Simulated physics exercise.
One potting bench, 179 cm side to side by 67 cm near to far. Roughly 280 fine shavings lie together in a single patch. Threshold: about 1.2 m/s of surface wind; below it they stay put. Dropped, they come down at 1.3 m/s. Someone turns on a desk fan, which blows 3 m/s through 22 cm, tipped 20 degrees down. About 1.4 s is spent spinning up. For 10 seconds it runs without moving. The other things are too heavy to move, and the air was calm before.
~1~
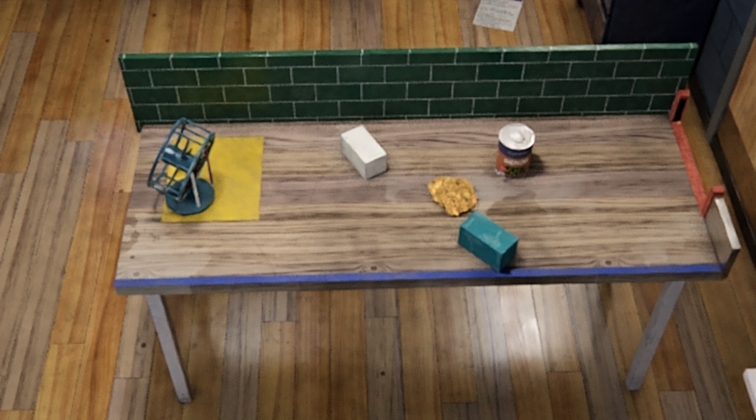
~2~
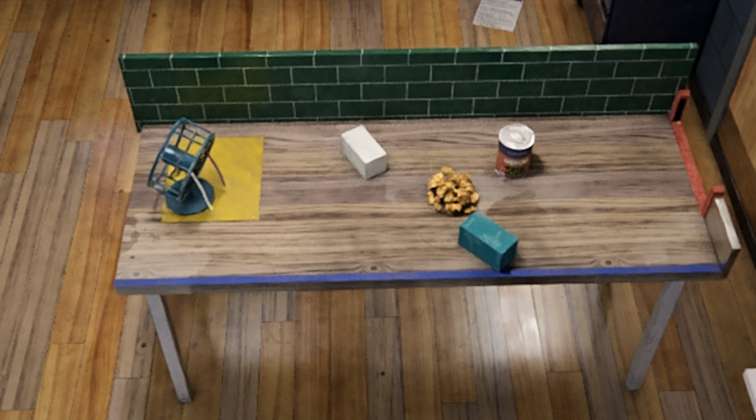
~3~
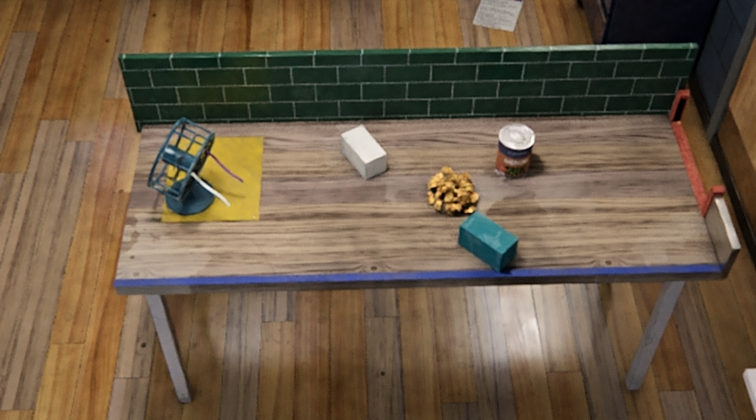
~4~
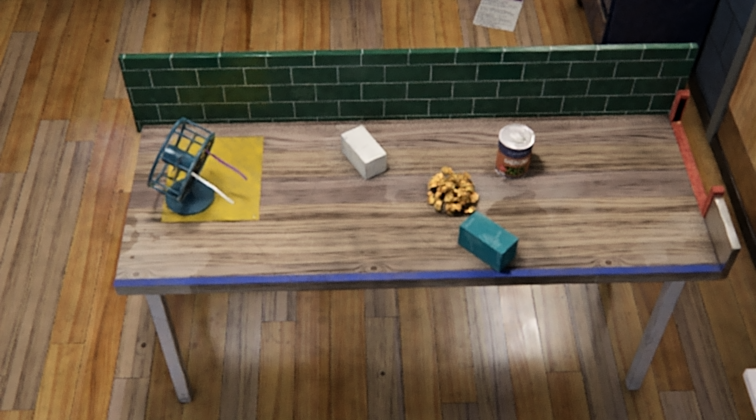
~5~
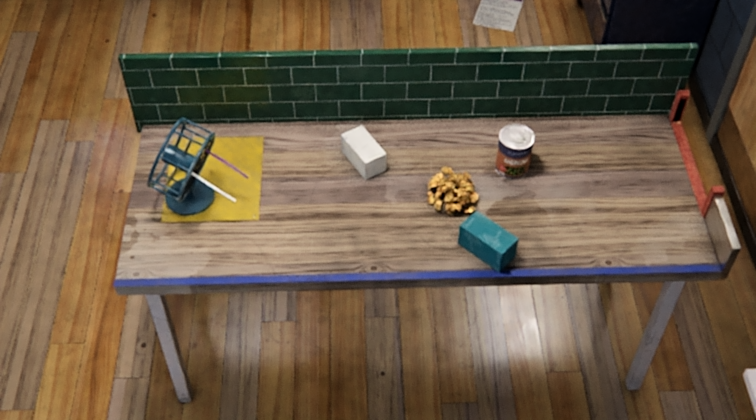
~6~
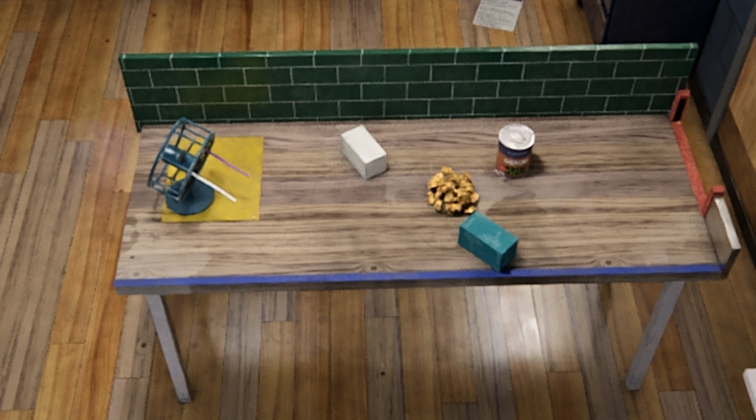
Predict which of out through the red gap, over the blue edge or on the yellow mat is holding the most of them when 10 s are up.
My prediction is red.
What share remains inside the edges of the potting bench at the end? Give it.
Roughly 30 in a hundred.
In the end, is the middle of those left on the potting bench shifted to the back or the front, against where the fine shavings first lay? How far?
The middle ends up shifted toward the far edge, about 15 cm.
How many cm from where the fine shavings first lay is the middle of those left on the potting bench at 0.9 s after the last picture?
The middle is some 50 cm from where it began.
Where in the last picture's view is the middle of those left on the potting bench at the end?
(492, 162).
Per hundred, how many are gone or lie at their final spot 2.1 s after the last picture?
That works out to some 40 %.
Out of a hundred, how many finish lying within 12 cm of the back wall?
About 5 %.
Then, 0.9 s after the last picture the count stands so, 15 % are out through the red gap, 0 % over the blue edge and 0 % on the yellow mat; the middle of those still in play is near (625, 174).
Then, 2.1 s after the last picture the count stands so, 43 % are out through the red gap, 1 % over the blue edge and 0 % on the yellow mat; the middle of those still in play is near (574, 168).
Then, 4.4 s after the last picture the count stands so, 56 % are out through the red gap, 4 % over the blue edge and 0 % on the yellow mat; the middle of those still in play is near (493, 170).
Then, 8.9 s after the last picture, at the end, 61 % are out through the red gap, 6 % over the blue edge and 0 % on the yellow mat; the middle of those still in play is near (492, 162).
